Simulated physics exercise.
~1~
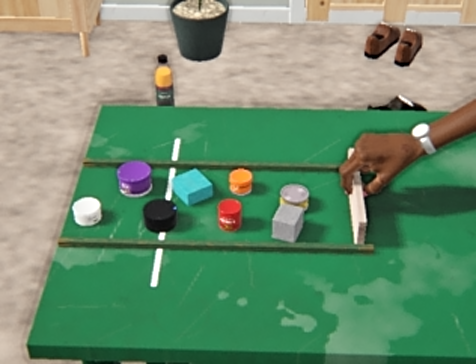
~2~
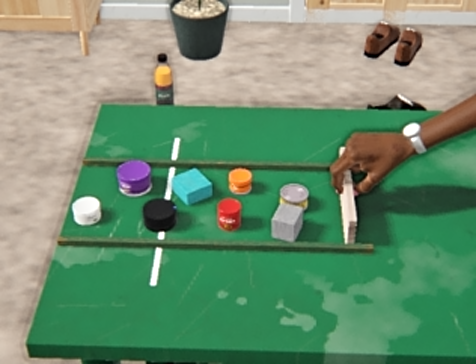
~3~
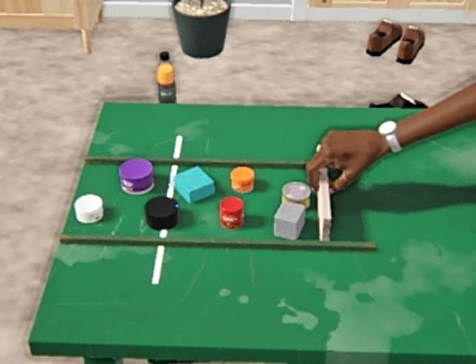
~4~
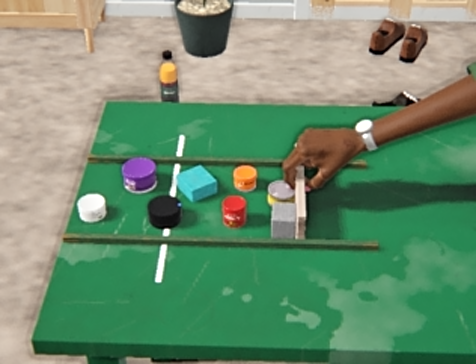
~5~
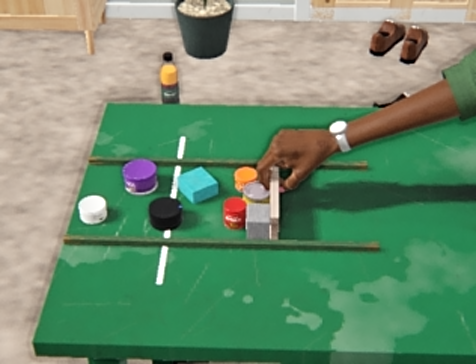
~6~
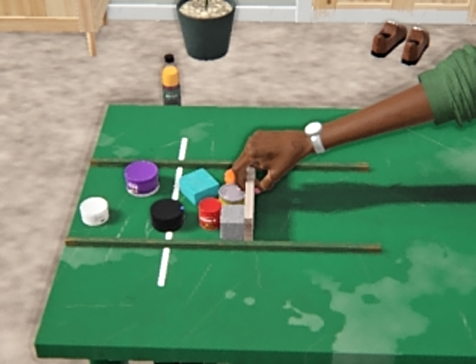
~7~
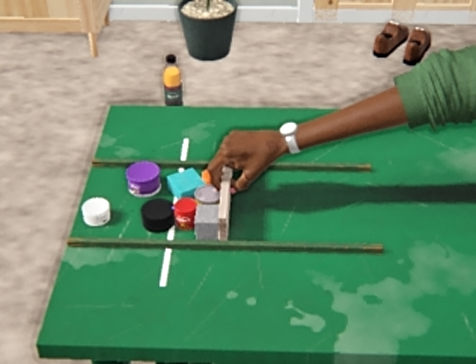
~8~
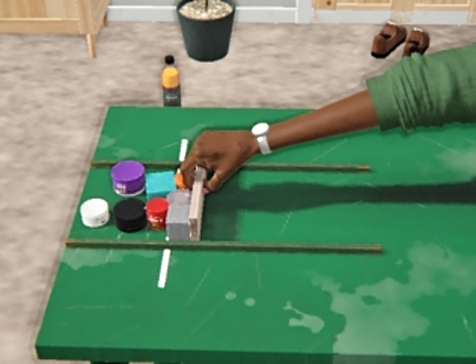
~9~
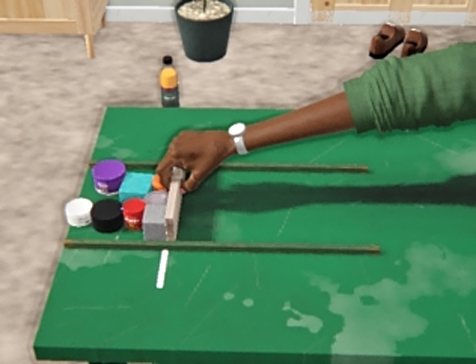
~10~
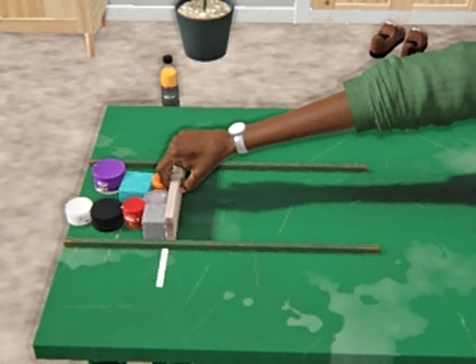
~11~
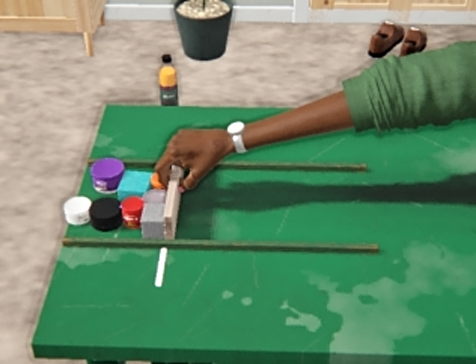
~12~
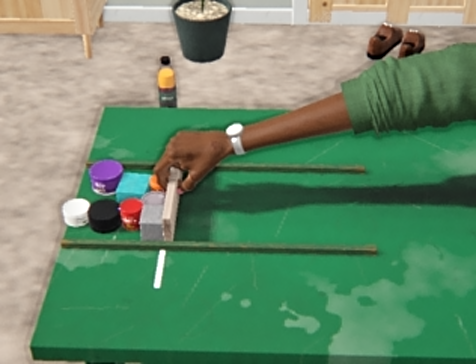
On a green tabletop, a hand pushing a board left between two rails, bunching eight small objects together, then stopping, none falling.
